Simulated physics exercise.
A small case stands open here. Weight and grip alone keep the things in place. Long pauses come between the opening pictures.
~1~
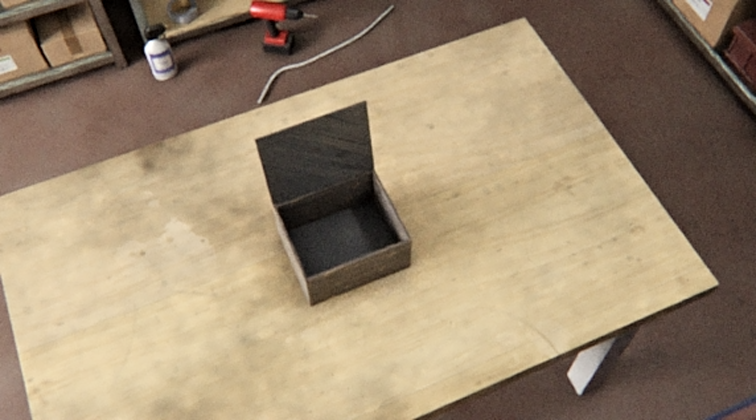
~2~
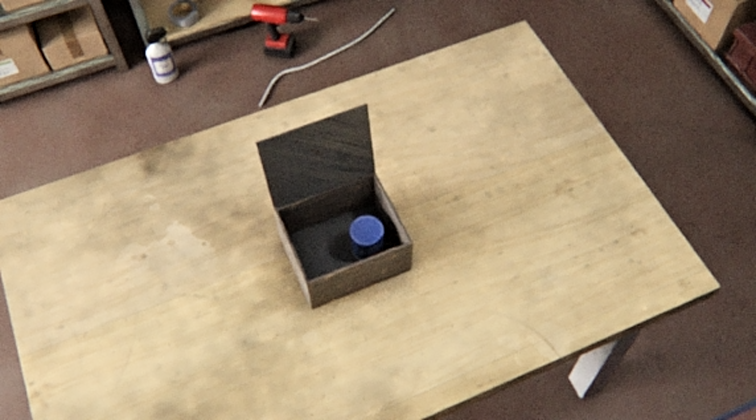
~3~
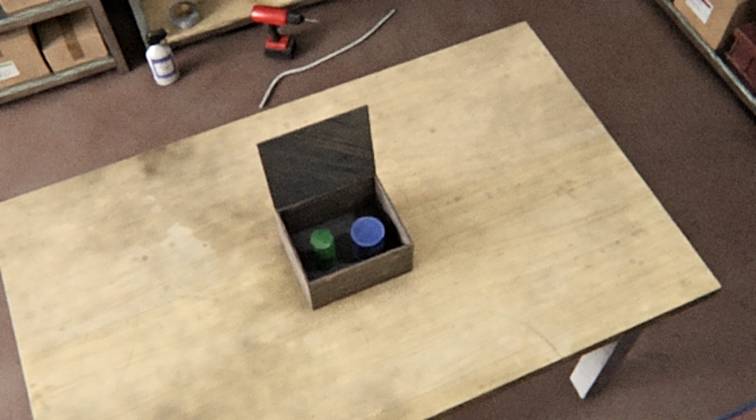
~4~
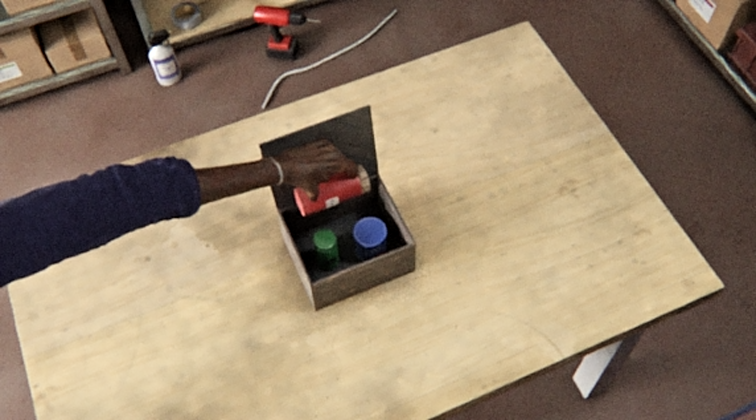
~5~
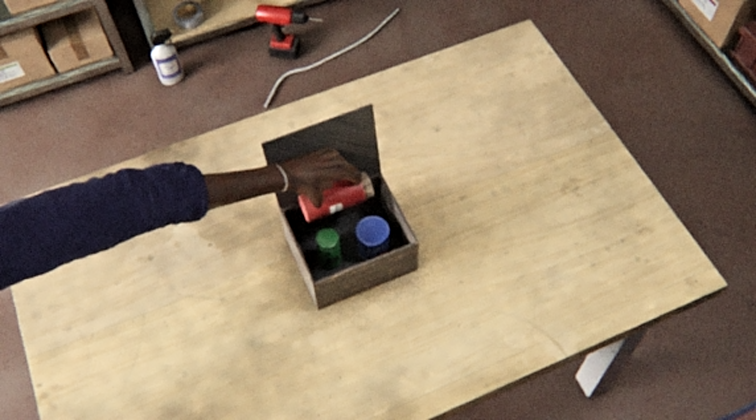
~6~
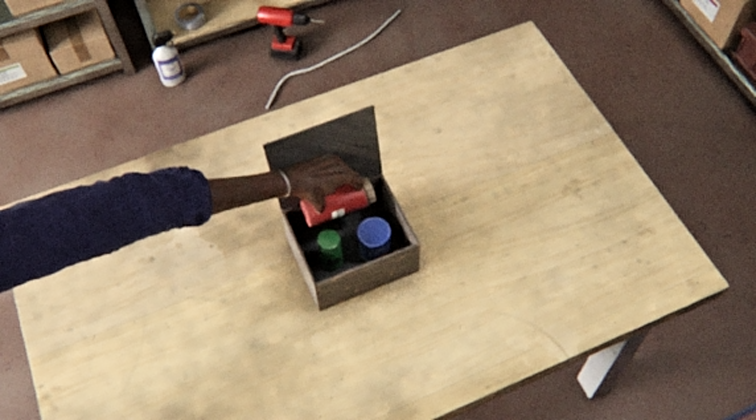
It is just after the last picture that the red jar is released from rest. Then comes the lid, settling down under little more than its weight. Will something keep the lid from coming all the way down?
No, it comes right down.
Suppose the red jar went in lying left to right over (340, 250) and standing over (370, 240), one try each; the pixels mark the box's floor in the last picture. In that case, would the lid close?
Lid: First try closed, second try open.
Then, 0.30 s on from there, red jar shifted about its own width near (341, 224).
Then, 1.40 s on from there, lid 72° above the rim; red jar shifted well along near (341, 226).
Then, 1.80 s on from there, lid 43° above the rim; red jar shifted well along near (341, 226).
Then, 2.10 s on from there, lid 16° above the rim; red jar shifted well along near (341, 226).
In the end, lid shut; moved from the start, red jar; the other 2 unmoved. At the end, from the last picture's camera, red jar near (341, 226).
